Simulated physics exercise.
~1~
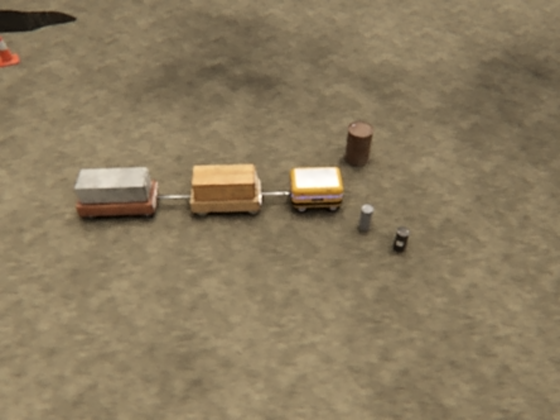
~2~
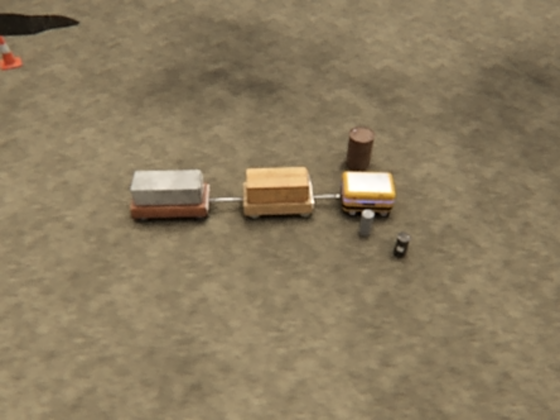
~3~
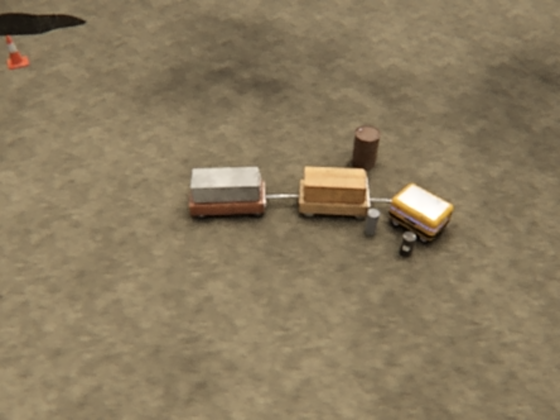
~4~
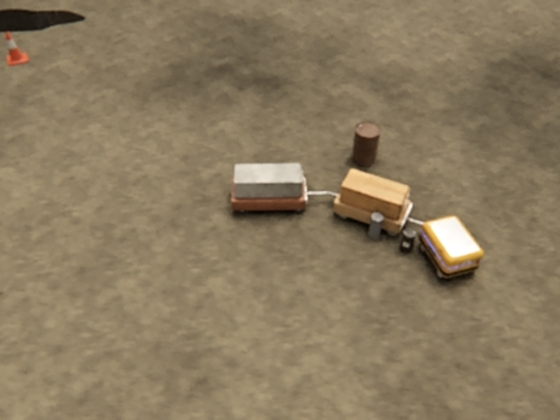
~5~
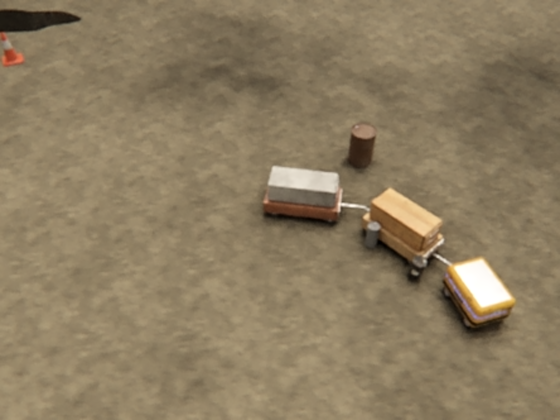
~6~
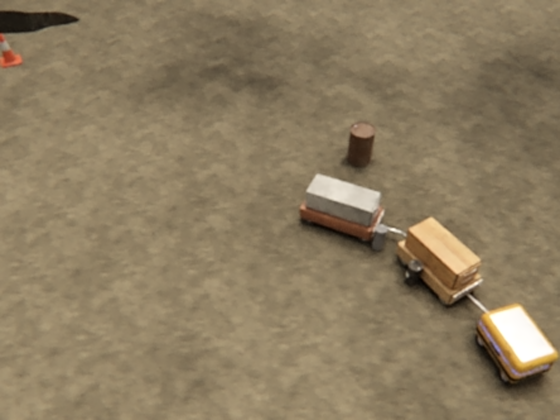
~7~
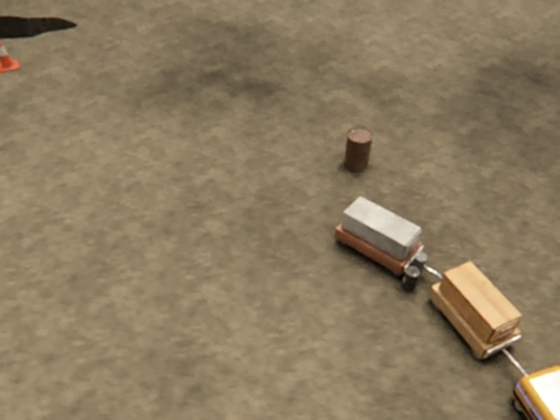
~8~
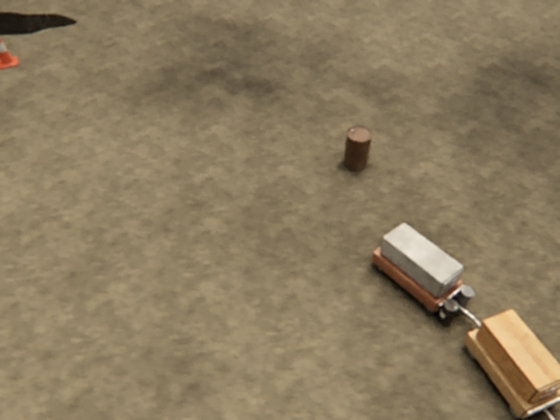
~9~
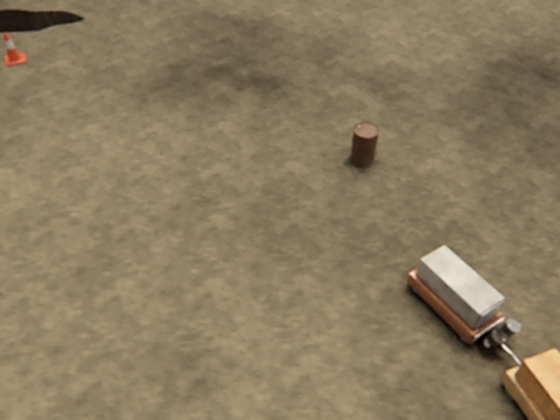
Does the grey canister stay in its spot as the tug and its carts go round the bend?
No, the grey canister leaves its spot. It is carried toward the lower right at the front of the grey-loaded cart and ends up leaning.
